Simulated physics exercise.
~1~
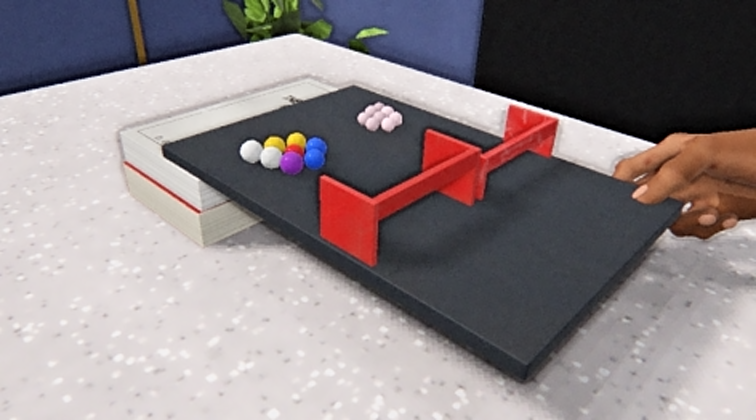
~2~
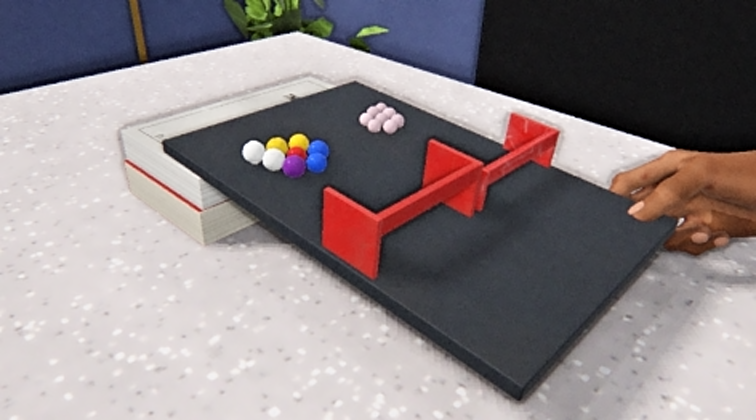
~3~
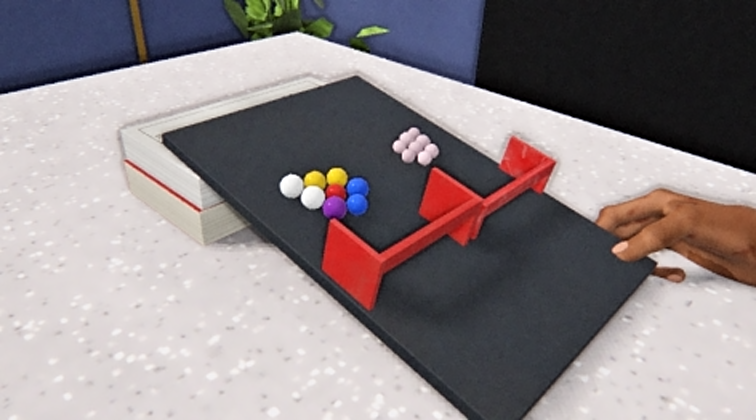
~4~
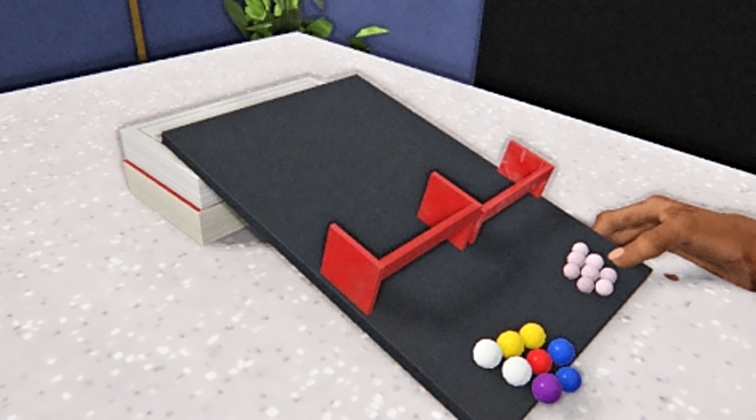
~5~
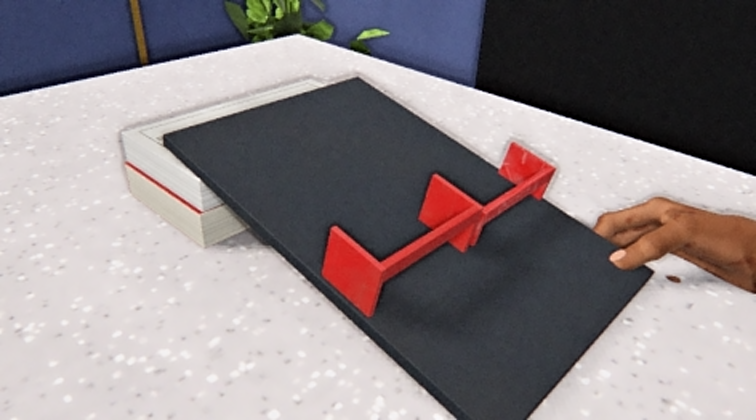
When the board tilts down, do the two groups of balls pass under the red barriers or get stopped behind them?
Both groups pass under the red barriers. The colorful balls and the small pale pink ones all come out on the lower side.
